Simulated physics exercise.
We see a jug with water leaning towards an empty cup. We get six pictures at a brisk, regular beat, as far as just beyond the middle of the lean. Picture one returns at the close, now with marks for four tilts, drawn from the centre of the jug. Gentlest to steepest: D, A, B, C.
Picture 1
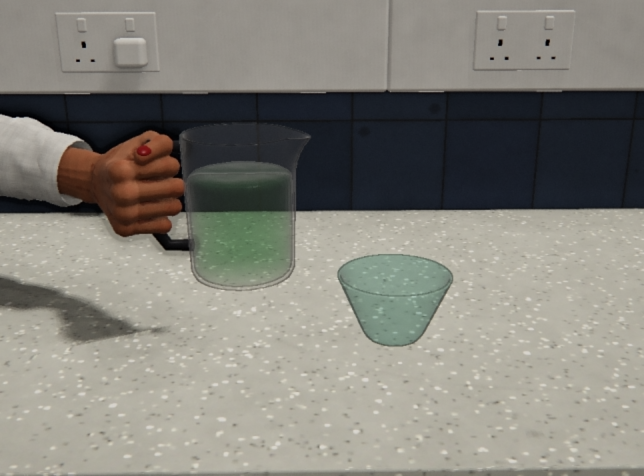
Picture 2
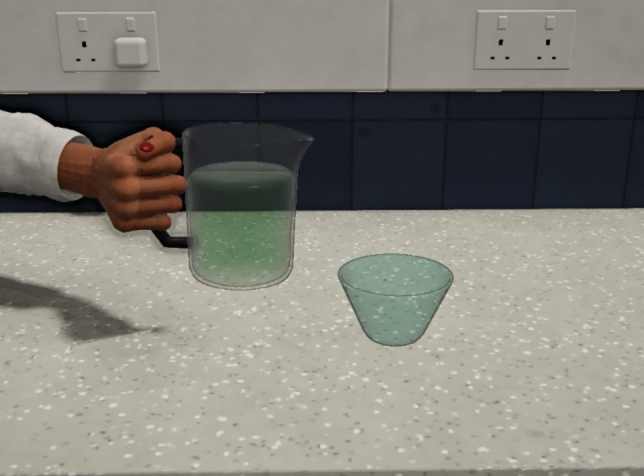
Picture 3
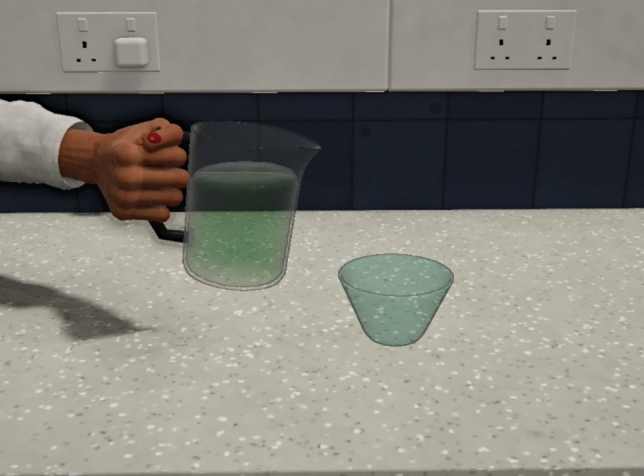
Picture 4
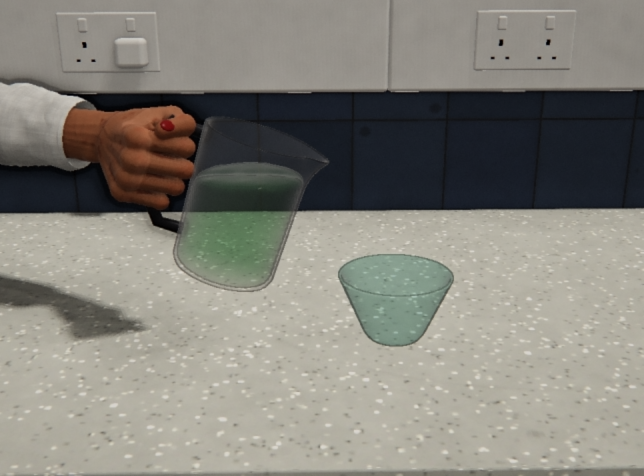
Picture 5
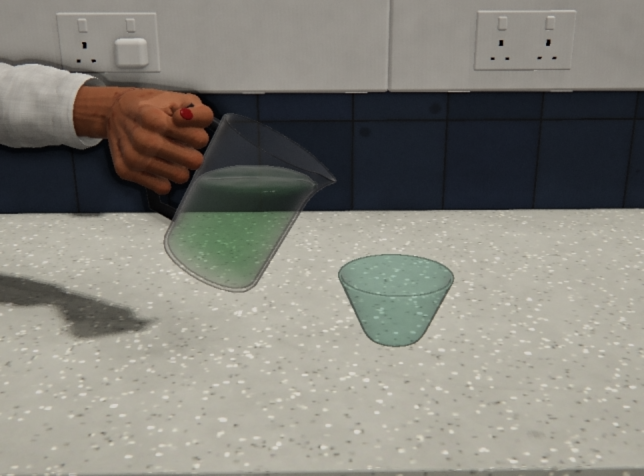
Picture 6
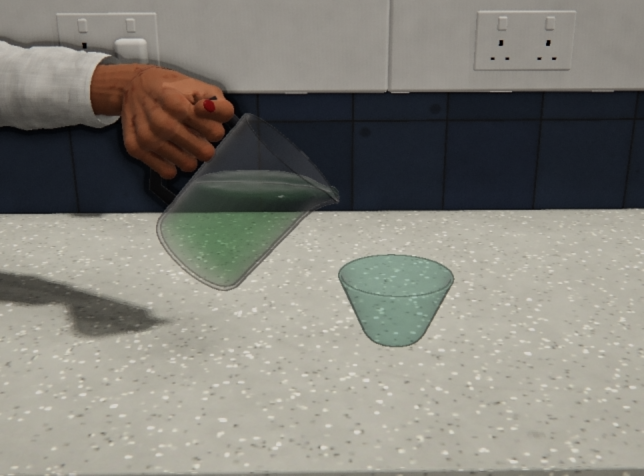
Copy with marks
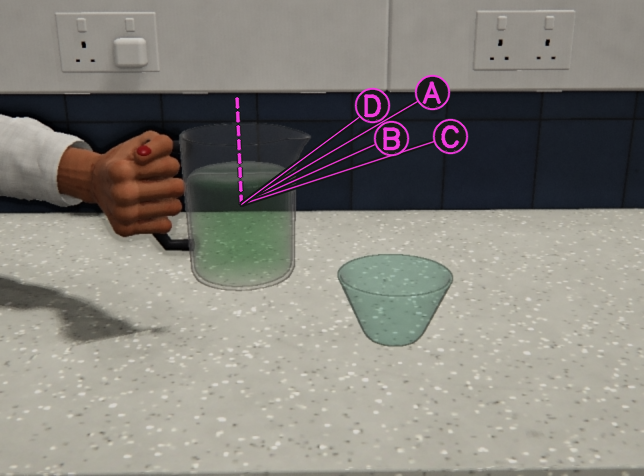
A hand in a white sleeve holds a clear jug of green-looking water upright by its handle, left of an empty cup on a speckled counter. Barely leaning at first, the jug then tilts steadily to the right, its lip lowering toward the cup as the hand rises and turns.
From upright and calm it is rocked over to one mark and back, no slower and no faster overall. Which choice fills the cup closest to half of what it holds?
The best mark is A.
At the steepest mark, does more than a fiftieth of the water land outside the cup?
Yes.
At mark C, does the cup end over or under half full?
Over half.
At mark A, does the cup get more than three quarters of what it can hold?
No, it does not.
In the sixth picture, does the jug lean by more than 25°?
Yes, it does.
On the marked copy, A at (417, 101); B at (374, 144); C at (434, 141); D at (359, 117).
For mark A, the cup ends with about 50 % of what it can hold.
For mark B, the cup ends with about 66 % of what it can hold; 5 % of the water is spilt.
For mark C, the cup ends with about 74 % of what it can hold; 13 % of the water is spilt.
For mark D, the cup ends with about 33 % of what it can hold.
